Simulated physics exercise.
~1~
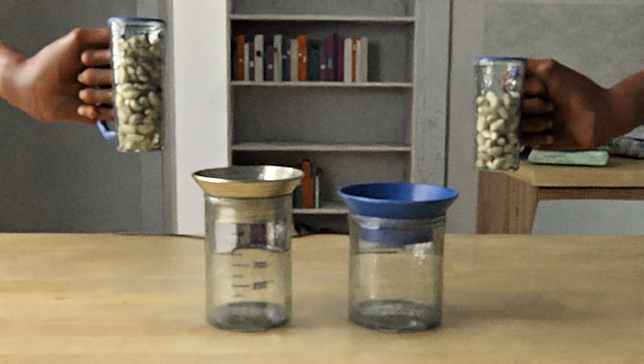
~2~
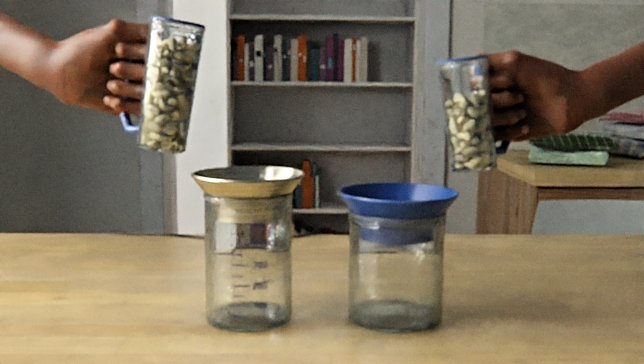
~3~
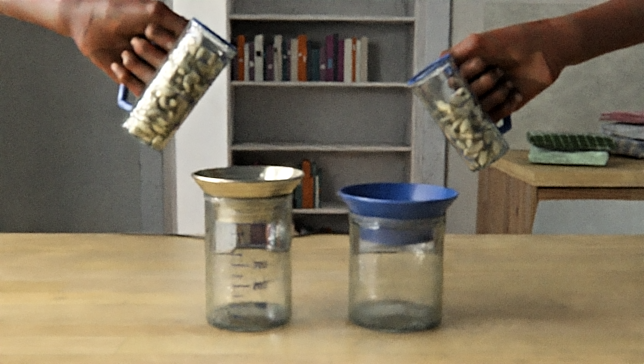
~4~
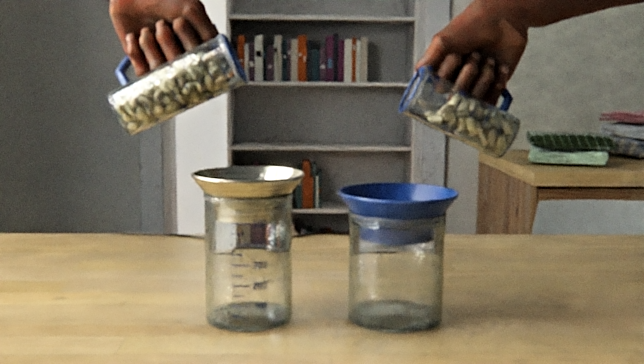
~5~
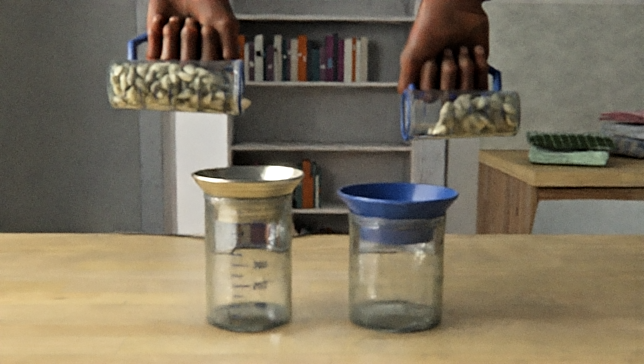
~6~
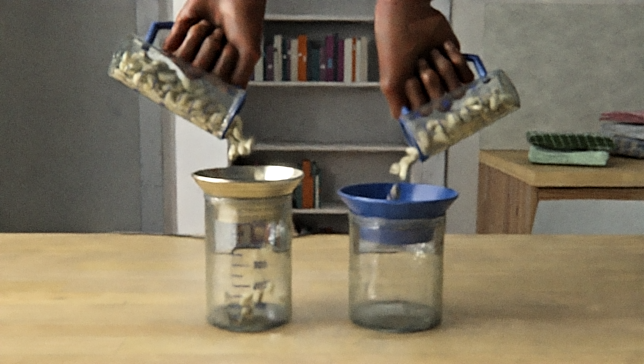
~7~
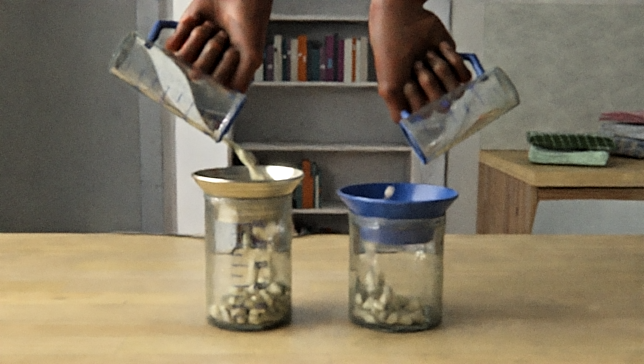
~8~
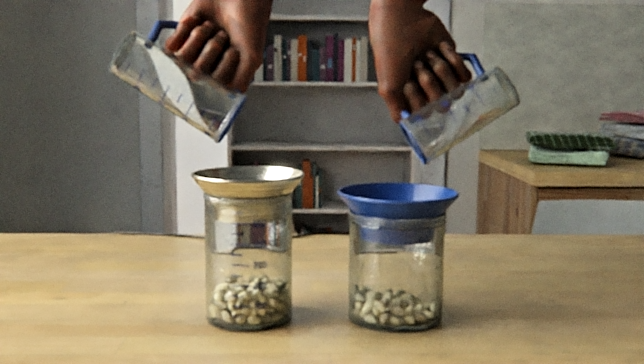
Two hands hold clear, blue-rimmed cups of pale, bean-like pieces above two glass jars on a wooden table, seen from the front by a still camera. The left jar has a gold-coloured funnel in its mouth and the right a blue one, with a bookcase behind and folded cloths on a side table at right. The hands tilt the cups inward until they lie on their sides, still full. Tipped further, both cups pour, and pieces drop through the funnels. The right cup empties slightly sooner, and finally both cups are empty, with all the pieces resting in the jars.
